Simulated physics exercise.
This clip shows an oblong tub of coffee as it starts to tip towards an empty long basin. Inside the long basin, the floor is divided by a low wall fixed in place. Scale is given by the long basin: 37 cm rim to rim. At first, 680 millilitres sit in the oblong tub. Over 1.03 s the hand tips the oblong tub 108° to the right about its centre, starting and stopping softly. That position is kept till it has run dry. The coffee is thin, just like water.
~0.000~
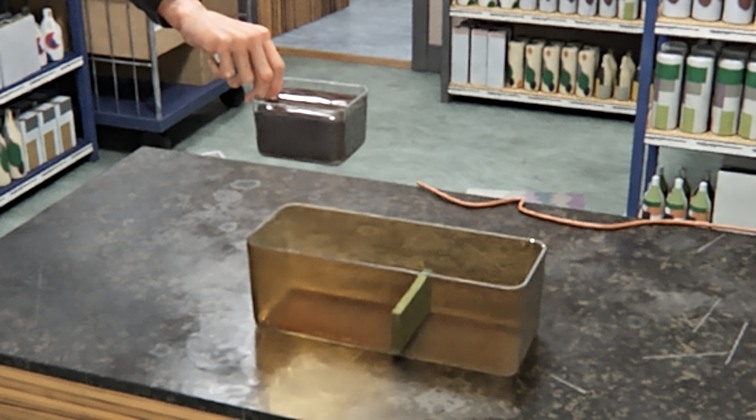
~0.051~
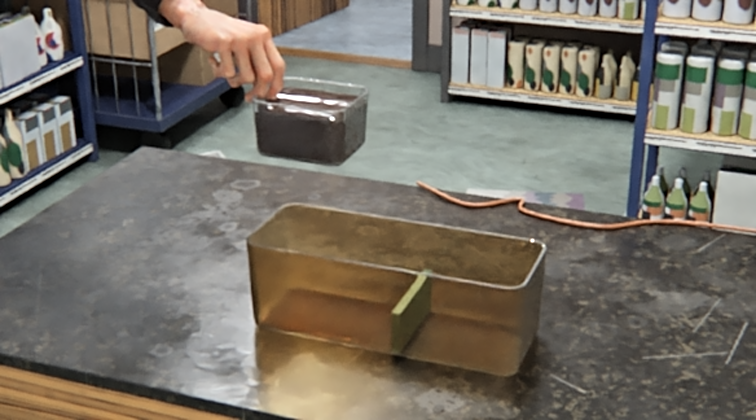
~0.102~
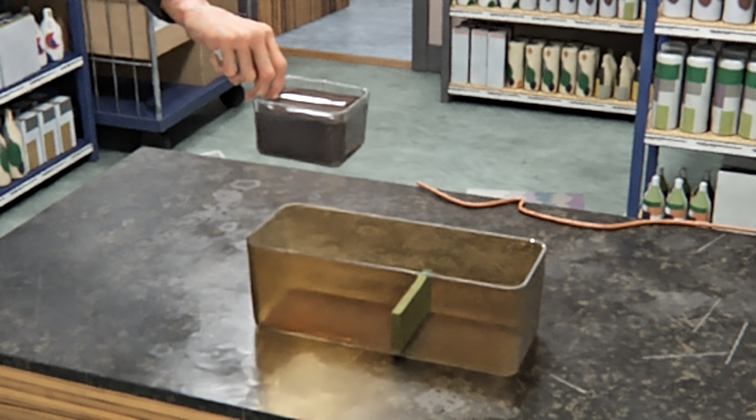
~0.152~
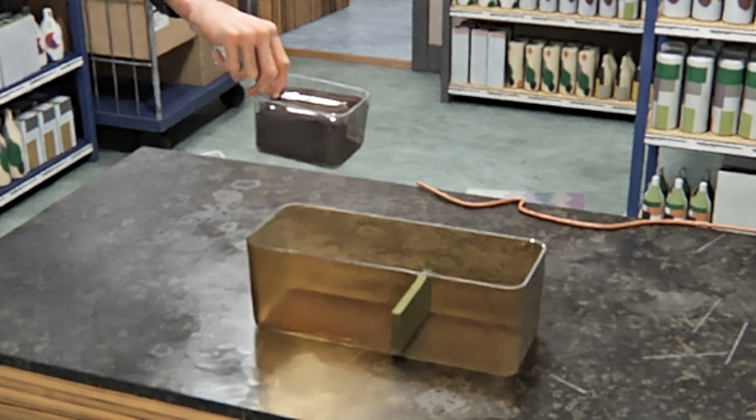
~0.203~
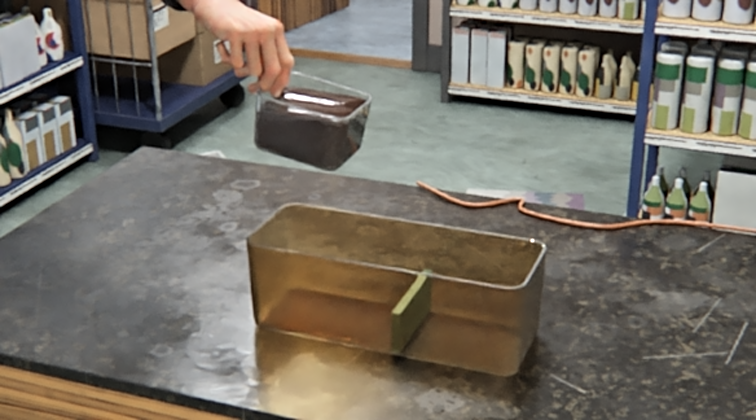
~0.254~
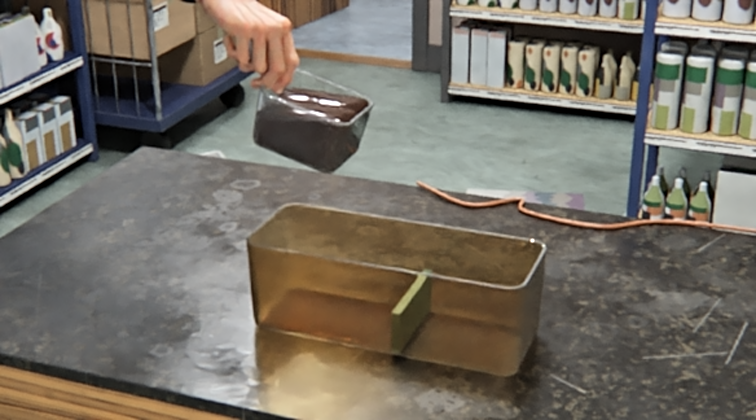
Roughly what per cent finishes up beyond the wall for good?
Roughly 56 per cent.
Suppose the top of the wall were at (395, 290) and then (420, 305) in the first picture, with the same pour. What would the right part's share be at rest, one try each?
First 75, then 45 per cent.
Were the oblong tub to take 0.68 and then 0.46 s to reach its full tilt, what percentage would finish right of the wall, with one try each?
Try 1: Approx. 40 %; try 2: Approx. 25 %.
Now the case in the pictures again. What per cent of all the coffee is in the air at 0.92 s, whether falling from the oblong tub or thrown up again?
Some 8 % is up in the air.
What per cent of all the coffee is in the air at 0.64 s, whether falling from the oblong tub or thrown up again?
Roughly 36 percent.
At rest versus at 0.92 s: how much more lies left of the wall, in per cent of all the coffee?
Around 14 in a hundred.
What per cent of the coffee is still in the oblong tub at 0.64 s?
About 46 per cent.
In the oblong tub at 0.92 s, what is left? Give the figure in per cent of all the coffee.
7 per cent or so.
By 0.64 s the tilt is 74° and 46 per cent is still to pour, 5 is left of the wall and 13 right of it.
By 0.92 s the tilt is 105° and 7 per cent is still to pour, 29 is left of the wall and 56 right of it.
By 1.21 s the tilt is 108° and 0 per cent is still to pour, 42 is left of the wall and 56 right of it.
By 1.53 s the tilt is 108° and 0 per cent is still to pour, 43 is left of the wall and 56 right of it.
At rest 43 per cent lies left of the wall, 56 right of it and 1 outside.
